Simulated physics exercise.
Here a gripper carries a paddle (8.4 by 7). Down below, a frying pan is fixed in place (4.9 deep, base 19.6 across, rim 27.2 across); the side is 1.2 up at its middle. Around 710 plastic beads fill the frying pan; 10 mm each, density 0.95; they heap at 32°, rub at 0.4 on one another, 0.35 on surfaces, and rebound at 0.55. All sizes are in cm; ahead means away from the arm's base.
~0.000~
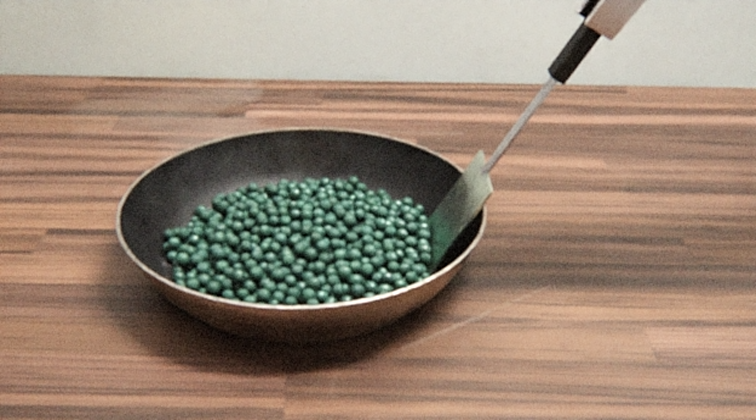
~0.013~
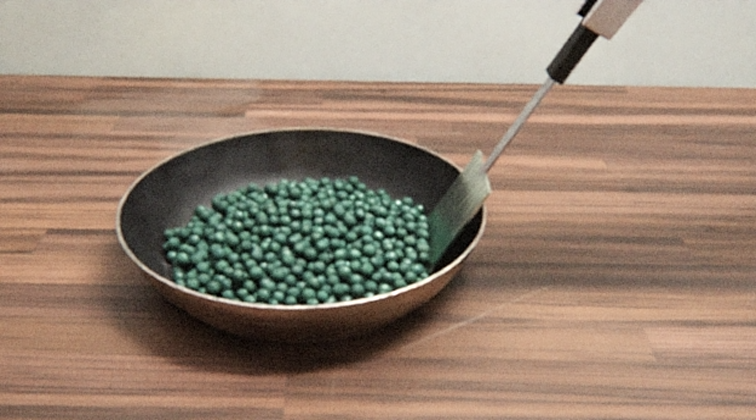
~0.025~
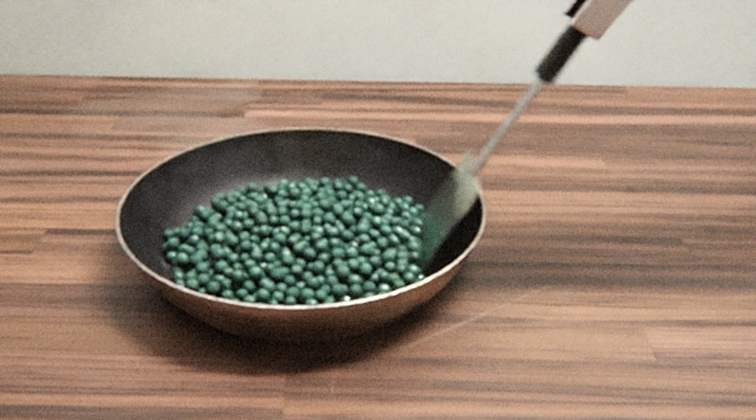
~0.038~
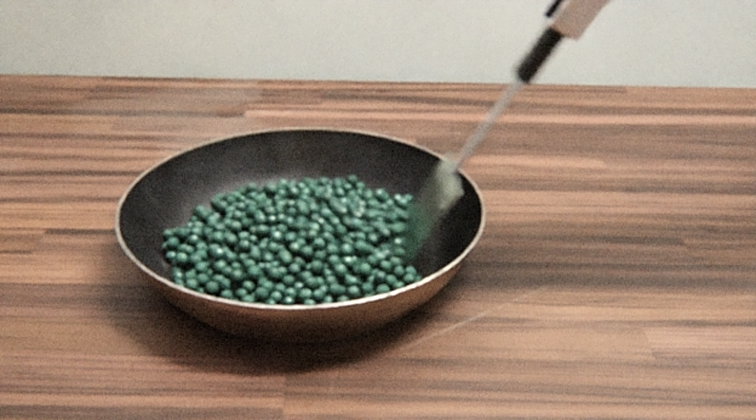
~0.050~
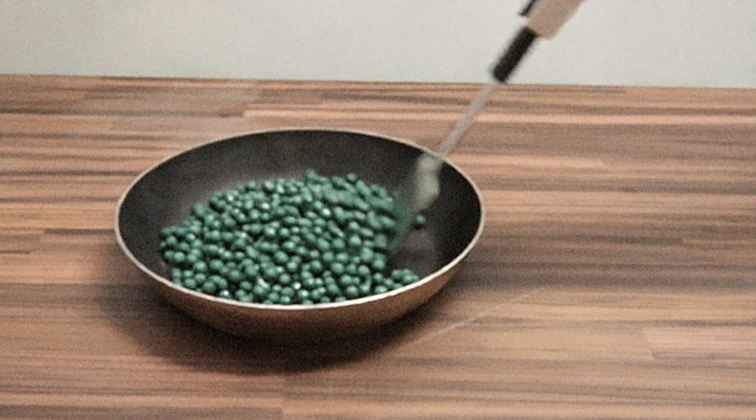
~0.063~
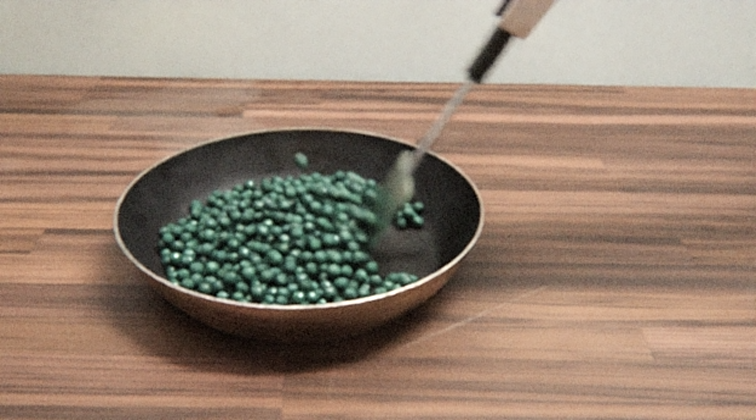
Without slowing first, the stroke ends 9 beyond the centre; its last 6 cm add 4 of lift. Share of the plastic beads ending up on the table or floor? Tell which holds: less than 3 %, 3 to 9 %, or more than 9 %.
What holds is more than 9 %.
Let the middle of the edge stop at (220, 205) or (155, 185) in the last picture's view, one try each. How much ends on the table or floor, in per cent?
Estimates, in order: 10 % and 20 %.
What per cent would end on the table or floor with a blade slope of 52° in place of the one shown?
Around 15 in a hundred.
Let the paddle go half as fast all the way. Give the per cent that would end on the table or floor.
About 5 per cent.
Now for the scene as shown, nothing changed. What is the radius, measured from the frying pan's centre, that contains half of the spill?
About 70 cm out from the centre.
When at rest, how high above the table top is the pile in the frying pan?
About 4.5 cm above the table.
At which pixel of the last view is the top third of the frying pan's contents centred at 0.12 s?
It is centred at about (247, 216).
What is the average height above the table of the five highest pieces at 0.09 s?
I'd put them at about 7 centimetres above the table.
After 0.09 s, sloping 60°, highest piece 9 above the table; 706 in the frying pan.
After 0.12 s, sloping 60°, highest piece 10 above the table; 705 in the frying pan, 1 on the blade or in flight.
After 0.34 s, sloping 60°, highest piece 10 above the table; 605 in the frying pan, 85 on the table or floor, 16 on the blade or in flight.
After 1.39 s, sloping 60°, highest piece 4 above the table; 605 in the frying pan, 101 on the table or floor.
In the end, 605 in the frying pan, 101 on the table or floor. That is 14 % on the table or floor.
